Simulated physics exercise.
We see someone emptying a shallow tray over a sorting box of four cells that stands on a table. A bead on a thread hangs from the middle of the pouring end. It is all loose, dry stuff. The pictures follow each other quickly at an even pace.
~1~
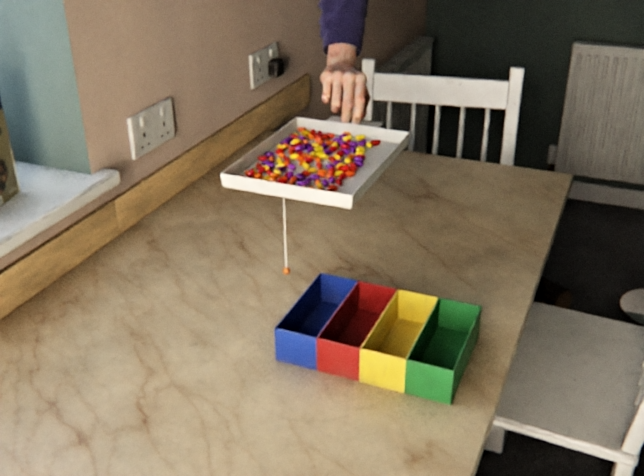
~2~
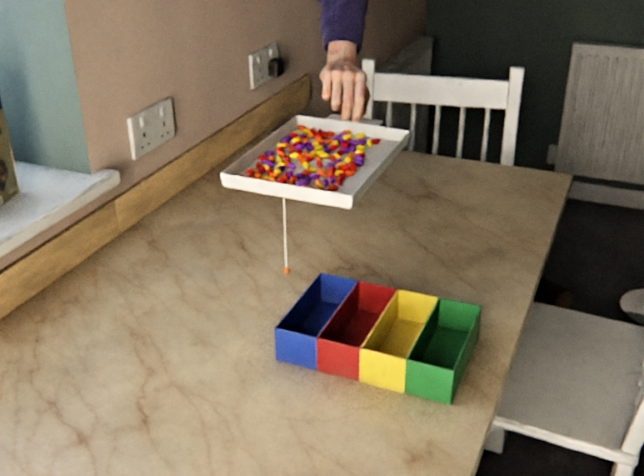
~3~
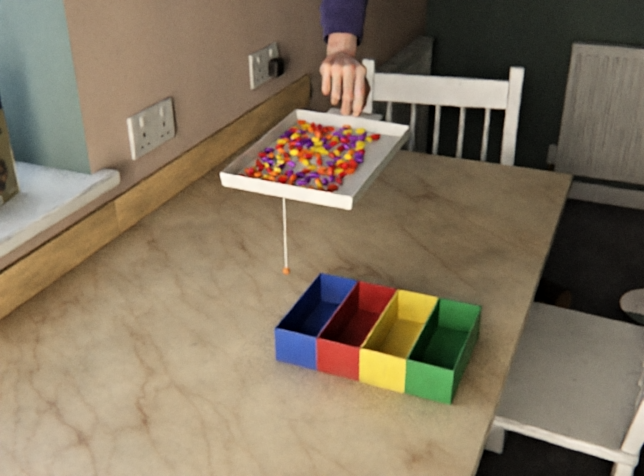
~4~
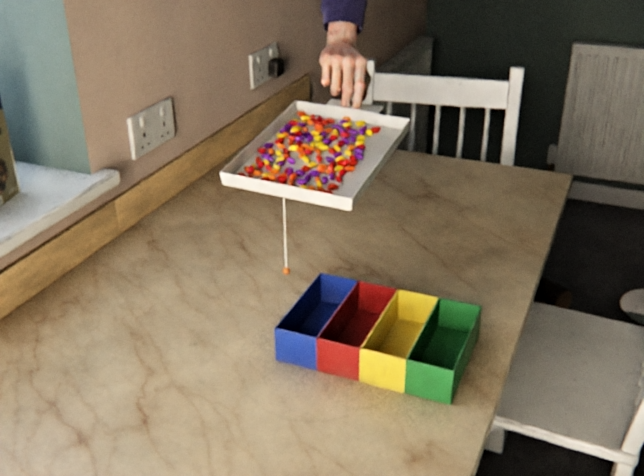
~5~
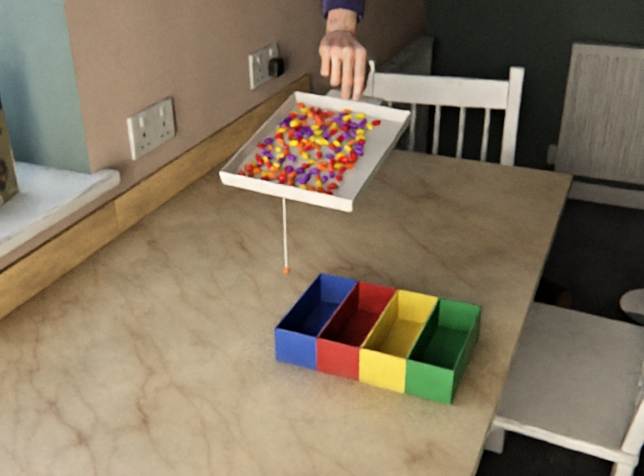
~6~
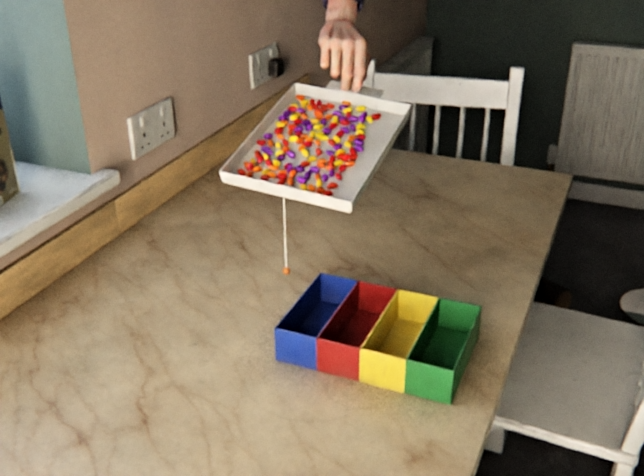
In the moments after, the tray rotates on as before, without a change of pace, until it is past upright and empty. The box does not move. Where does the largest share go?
The blue cell gets the most.
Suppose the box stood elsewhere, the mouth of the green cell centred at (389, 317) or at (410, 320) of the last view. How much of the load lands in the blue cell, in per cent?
Roughly 20 per cent, and 30 per cent.
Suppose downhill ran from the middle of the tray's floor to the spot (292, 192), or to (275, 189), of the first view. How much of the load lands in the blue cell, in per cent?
In turn 20 and 10 in a hundred.
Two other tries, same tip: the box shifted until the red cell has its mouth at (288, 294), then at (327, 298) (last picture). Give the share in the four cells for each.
In turn 100 and 90 in a hundred.
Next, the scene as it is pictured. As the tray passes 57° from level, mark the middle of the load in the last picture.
Roughly at (305, 170).
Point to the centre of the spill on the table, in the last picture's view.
Around (259, 339).
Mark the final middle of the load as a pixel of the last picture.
Close to (309, 336).
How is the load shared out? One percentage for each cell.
Blue cell: 60 %, red cell: 10 %, yellow cell: 0 %, green cell: 0 %.
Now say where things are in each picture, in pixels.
The first picture shows corners of the pouring end at (222, 173) and (351, 195), level; middle of the load at (310, 158), jelly beans; bead on its thread at (286, 271); blue cell at (296, 346); red cell at (338, 356); yellow cell at (383, 367); green cell at (429, 379).
The second picture shows corners of the pouring end at (222, 173) and (351, 195), level; middle of the load at (310, 157).
The third picture shows corners of the pouring end at (222, 172) and (351, 196), tipped barely, lowest at the right corner; middle of the load at (310, 154).
The fourth picture shows corners of the pouring end at (222, 172) and (351, 198), tipped a little, lowest at the right corner; middle of the load at (310, 149).
The fifth picture shows corners of the pouring end at (222, 171) and (351, 199), tipped a little, lowest at the right corner; middle of the load at (309, 145).
The sixth picture shows corners of the pouring end at (221, 171) and (351, 201), tipped a little, lowest at the right corner; middle of the load at (309, 140); blue cell at (296, 346); red cell at (338, 356); yellow cell at (383, 367); green cell at (429, 379).
Soon, tray tipped steeply; nearly all on the tray; a stray few falling or outside the box.
A while on, tray tipped right over; most on the tray; a small part in the blue cell; a stray few in the red cell; a small part falling or outside the box.
Towards the end, tray tipped past a quarter turn; about half in the blue cell; a small part in the red cell; a stray few in the yellow cell; about a quarter falling or outside the box.
Finally, tray tipped past a quarter turn; about half in the blue cell; a small part in the red cell; a stray few in the yellow cell; none in the green cell; about a quarter outside the box.
